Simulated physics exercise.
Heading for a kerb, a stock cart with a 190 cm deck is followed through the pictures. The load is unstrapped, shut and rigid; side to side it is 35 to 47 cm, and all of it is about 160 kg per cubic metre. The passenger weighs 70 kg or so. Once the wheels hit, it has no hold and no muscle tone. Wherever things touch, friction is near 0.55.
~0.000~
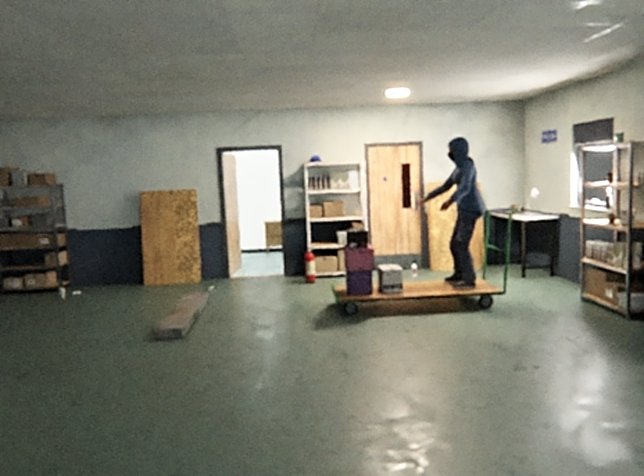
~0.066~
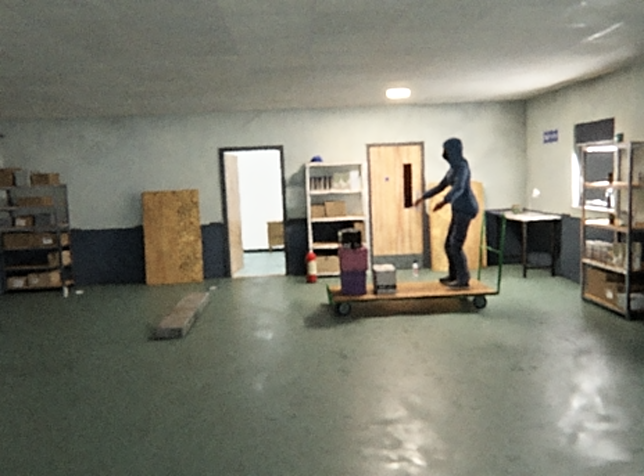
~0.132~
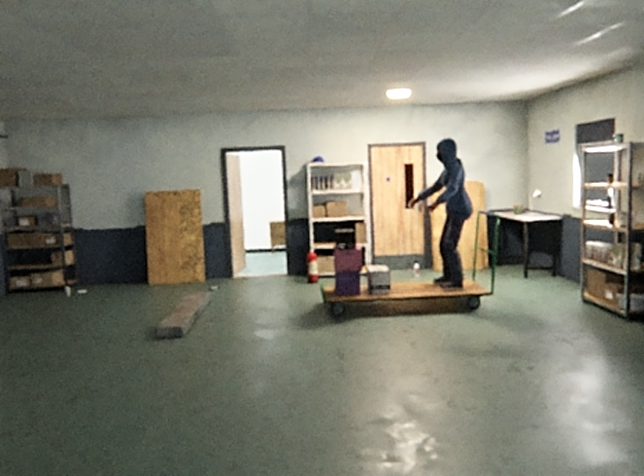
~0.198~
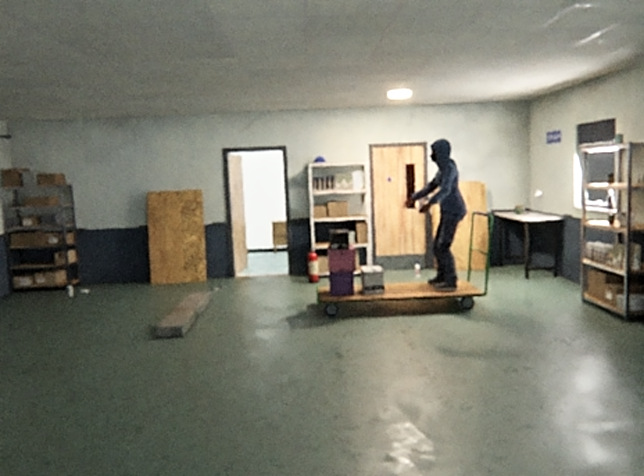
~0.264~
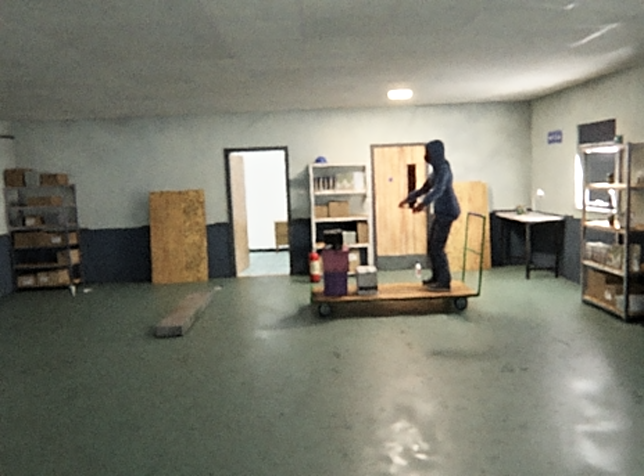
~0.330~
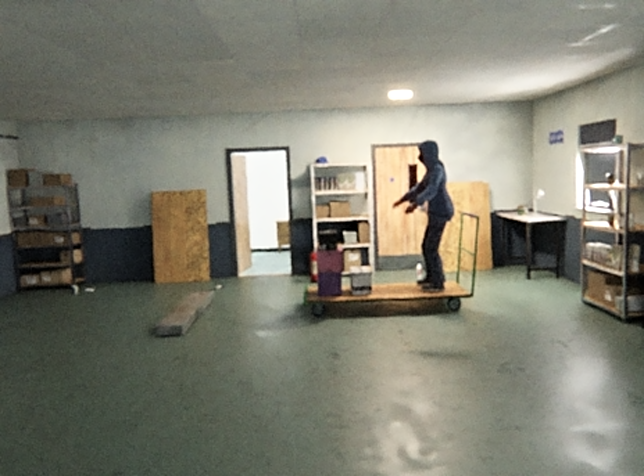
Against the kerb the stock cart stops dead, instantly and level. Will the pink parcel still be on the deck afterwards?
On the deck.
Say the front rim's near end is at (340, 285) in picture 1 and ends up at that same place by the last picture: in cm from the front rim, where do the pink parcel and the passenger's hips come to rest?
Pink overshoots the rim by 40 cm, while the hips stay 130 cm short of it.
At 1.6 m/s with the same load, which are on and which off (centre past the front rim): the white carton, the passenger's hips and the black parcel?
In that case white on, hips on, black off.
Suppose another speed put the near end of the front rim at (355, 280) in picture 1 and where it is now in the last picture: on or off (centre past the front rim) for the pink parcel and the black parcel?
In that case the pink item would go over and the black item would go over.
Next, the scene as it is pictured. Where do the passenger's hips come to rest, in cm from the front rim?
Around 130 cm back from the rim.
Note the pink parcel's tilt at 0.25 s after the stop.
Roughly 10 degrees.
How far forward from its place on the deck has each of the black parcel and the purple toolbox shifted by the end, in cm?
Forward: Black 5, purple 5.
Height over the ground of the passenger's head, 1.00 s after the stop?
The head is roughly 60 cm up.
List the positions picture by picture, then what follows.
In the first picture, pink parcel (359, 257), hips (470, 208), rim corner (337, 300); 172 cm short of the stop.
In the second picture, pink parcel (353, 257), hips (464, 208), rim corner (331, 301); 165 cm short of the stop.
In the third picture, pink parcel (347, 258), hips (459, 209), rim corner (324, 301); 158 cm short of the stop.
In the fourth picture, pink parcel (341, 258), hips (453, 210), rim corner (318, 301); 151 cm short of the stop.
In the fifth picture, pink parcel (335, 259), hips (447, 210), rim corner (311, 301); 144 cm short of the stop.
In the sixth picture, pink parcel (329, 259), hips (441, 211), rim corner (305, 302); 137 cm short of the stop. Speed about 1.1 m/s.
Impact comes at 1.63 s.
After 1.88 s the pink parcel is 19 cm behind the rim, tilted 10°, near (205, 262) in the last picture's view.
After 2.18 s the pink parcel is 16 cm behind the rim, tilted 15°, near (203, 262) in the last picture's view.
After 2.63 s the pink parcel is 32 cm behind the rim, tilted 5°, near (216, 263) in the last picture's view.
When all is still (5.6 s), nothing is past the rim; behind it, pink parcel, black parcel, white carton, purple toolbox and the passenger's hips.
